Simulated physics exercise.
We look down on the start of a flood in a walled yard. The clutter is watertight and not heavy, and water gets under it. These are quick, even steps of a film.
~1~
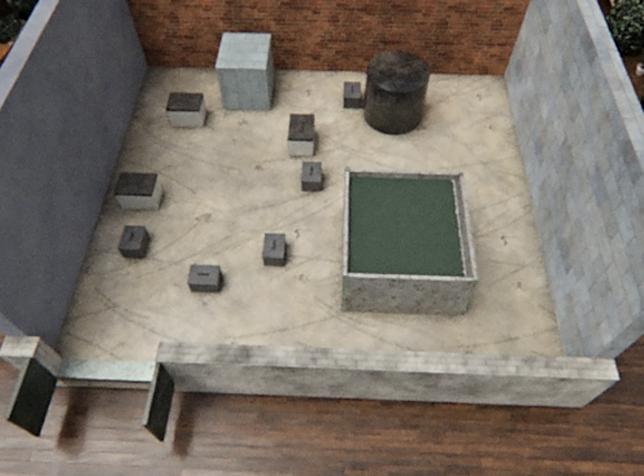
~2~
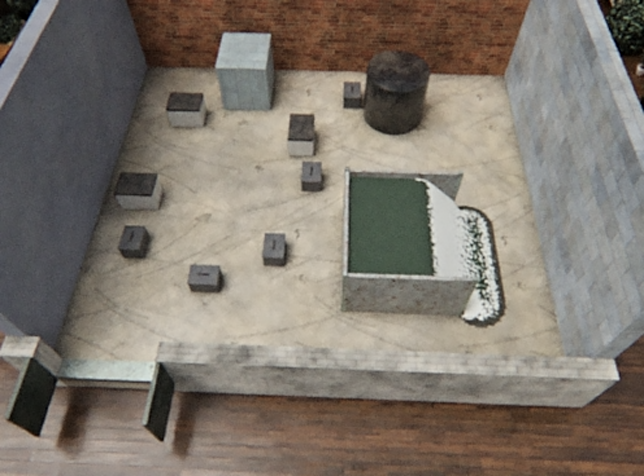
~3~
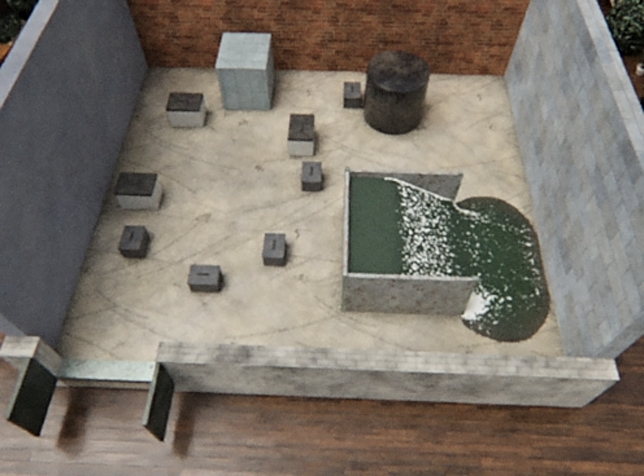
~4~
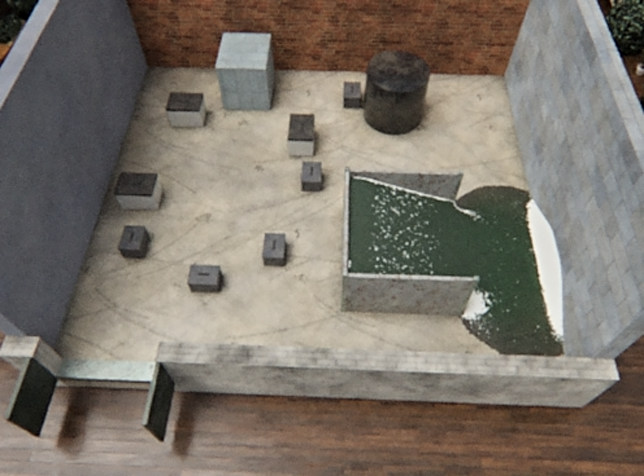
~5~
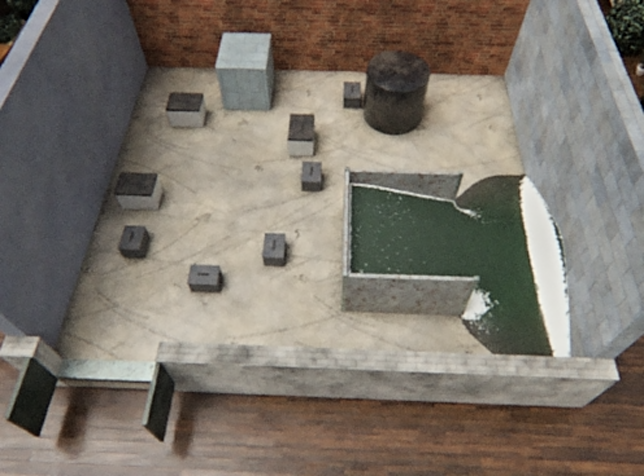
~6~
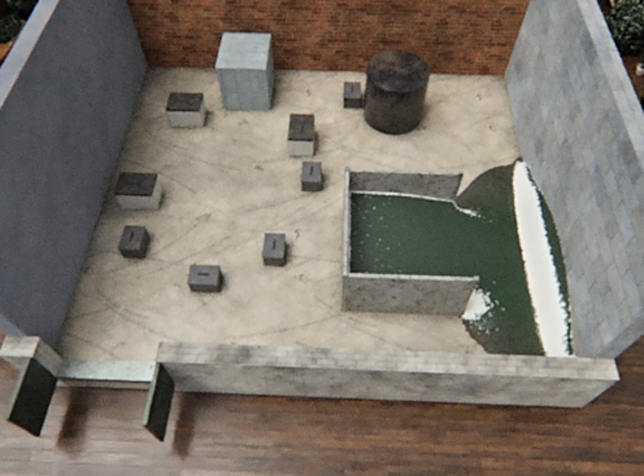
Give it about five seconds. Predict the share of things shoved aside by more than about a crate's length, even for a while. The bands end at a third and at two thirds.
Share: From one to two thirds.
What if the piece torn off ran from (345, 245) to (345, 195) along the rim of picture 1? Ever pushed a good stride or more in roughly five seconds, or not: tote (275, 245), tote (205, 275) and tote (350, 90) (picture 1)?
One after the other: Pushed that far, that far or more, under that.
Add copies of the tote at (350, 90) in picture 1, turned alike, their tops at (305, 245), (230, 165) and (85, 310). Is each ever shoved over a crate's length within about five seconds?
As listed: Under that, short of that, no.
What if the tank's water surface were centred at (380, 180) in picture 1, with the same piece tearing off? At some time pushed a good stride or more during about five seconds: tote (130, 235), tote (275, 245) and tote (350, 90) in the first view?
In that order: Pushed that far, that far or more, yes.
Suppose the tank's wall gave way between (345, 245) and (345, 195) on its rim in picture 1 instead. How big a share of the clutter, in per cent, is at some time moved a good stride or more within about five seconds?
I make it 60 per cent.
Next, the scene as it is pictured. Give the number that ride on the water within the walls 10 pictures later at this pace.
It comes to 0.
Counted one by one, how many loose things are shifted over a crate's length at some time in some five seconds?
4 of them.
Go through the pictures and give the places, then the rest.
In the first picture, a chest at (136, 183), on the bottom; a chest at (301, 126) rests on the ground; 0 of 8 have shifted.
In the second picture, a chest at (136, 183) rests on the ground; a chest at (301, 126), on the bottom; 0 of 8 have shifted.
In the third picture, a chest at (136, 183) rests on the ground; a chest at (301, 126), on the bottom; 0 of 8 have shifted.
In the fourth picture, a chest at (136, 183), on the bottom; a chest at (301, 126), on the bottom; 0 of 8 have shifted.
In the fifth picture, a chest at (136, 183) rests on the ground; a chest at (301, 126) rests on the ground; 0 of 8 have shifted.
In the sixth picture, a chest at (136, 183), on the bottom; a chest at (301, 126), on the bottom; 0 of 8 have shifted.
A moment on, 0 of 8 are well off their spots; 0 afloat.
Next, 0 of 8 are well off their spots; 0 afloat.
Later, 2 of 8 are well off their spots; 2 afloat.
In the end, 4 of 8 are well off their spots, and 4 have been at some point; 4 afloat.
